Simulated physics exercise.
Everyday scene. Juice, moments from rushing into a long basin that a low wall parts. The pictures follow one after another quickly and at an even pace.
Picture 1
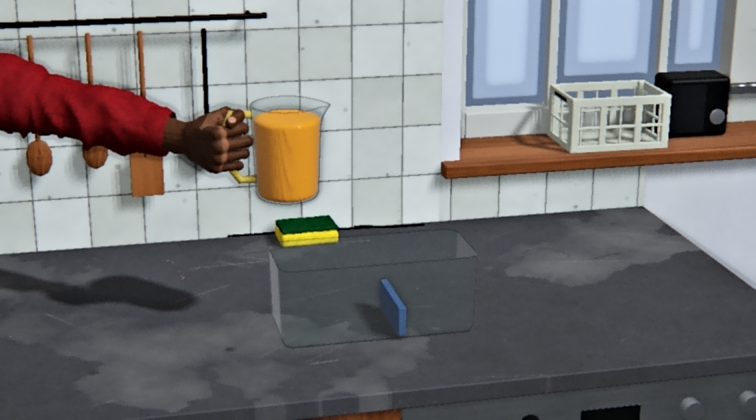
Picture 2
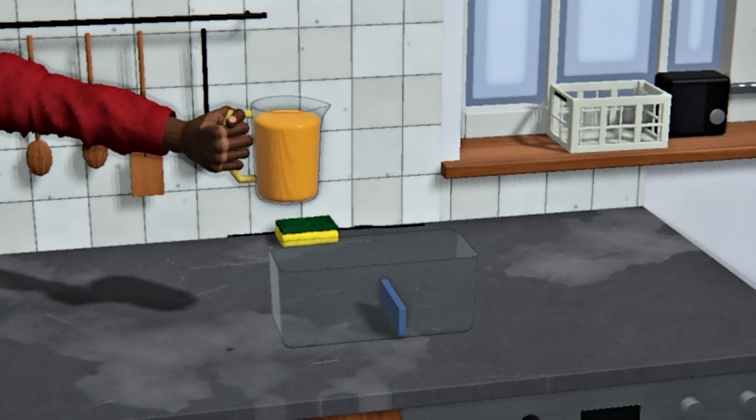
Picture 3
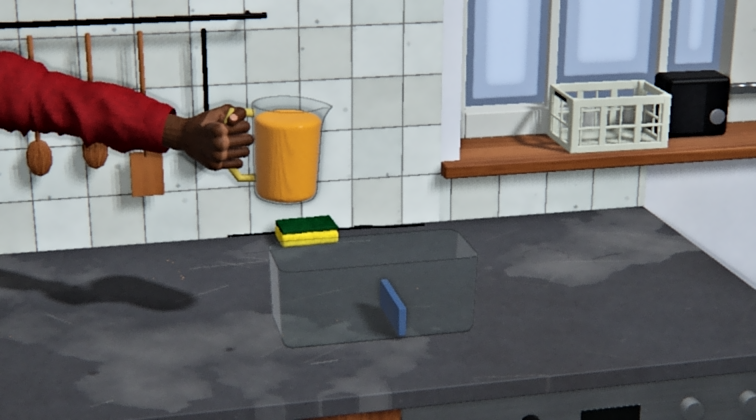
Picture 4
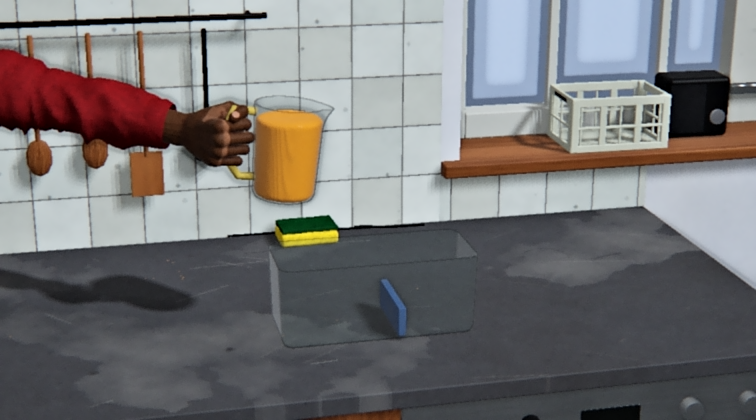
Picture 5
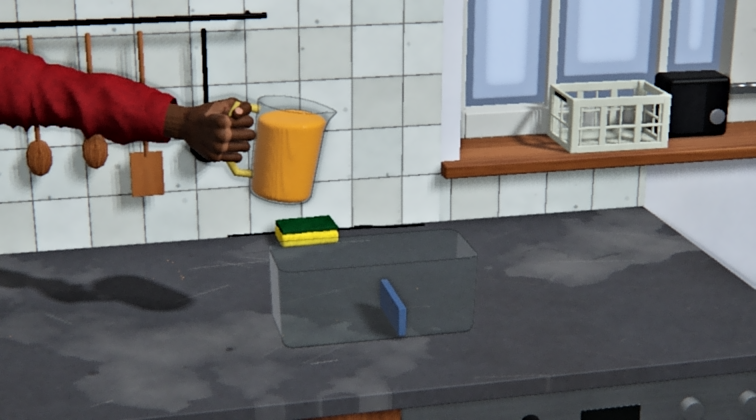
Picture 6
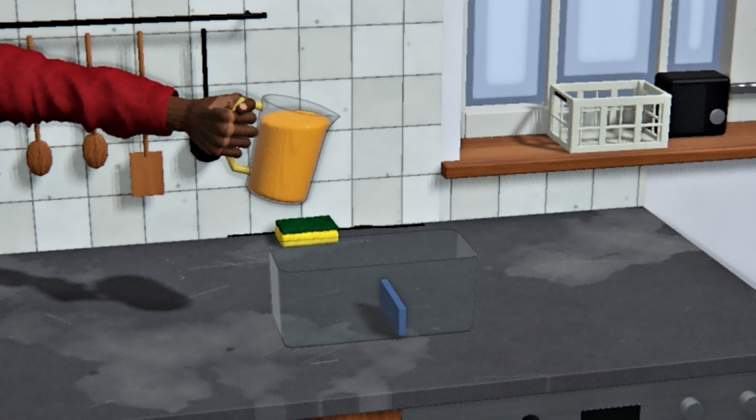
A hand in a red sleeve holds a clear jug of orange juice above a long transparent basin with a low blue wall inside, beside a sponge, and gradually tilts the jug slightly to the right.
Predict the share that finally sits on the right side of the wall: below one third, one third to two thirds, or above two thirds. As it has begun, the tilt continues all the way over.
Most likely one third to two thirds will rest right of the wall.
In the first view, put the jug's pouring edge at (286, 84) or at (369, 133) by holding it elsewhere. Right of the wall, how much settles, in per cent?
One after the other: 5 %, 85 %.
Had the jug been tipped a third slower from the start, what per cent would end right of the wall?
Something like 55 percent.
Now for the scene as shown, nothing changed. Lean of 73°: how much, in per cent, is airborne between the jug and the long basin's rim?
Around 15 in a hundred, more or less.
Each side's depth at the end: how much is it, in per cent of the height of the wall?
The left side sits at 40 per cent and the right side at 50.
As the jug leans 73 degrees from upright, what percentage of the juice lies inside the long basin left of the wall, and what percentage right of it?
The left part holds close to 0 per cent, the right part close to 0.
A moment on, the jug is tipped part way and 81 per cent is still to pour, 1 is left of the wall and 2 right of it.
Next, the jug is tipped right over and 29 per cent is still to pour, 17 is left of the wall and 31 right of it.
Then the jug is tipped right over and 2 per cent is still to pour, 52 is left of the wall and 42 right of it.
Later the jug is tipped right over and 0 per cent is still to pour, 56 is left of the wall and 42 right of it.
In the end 56 per cent lies left of the wall, 42 right of it and 1 outside.
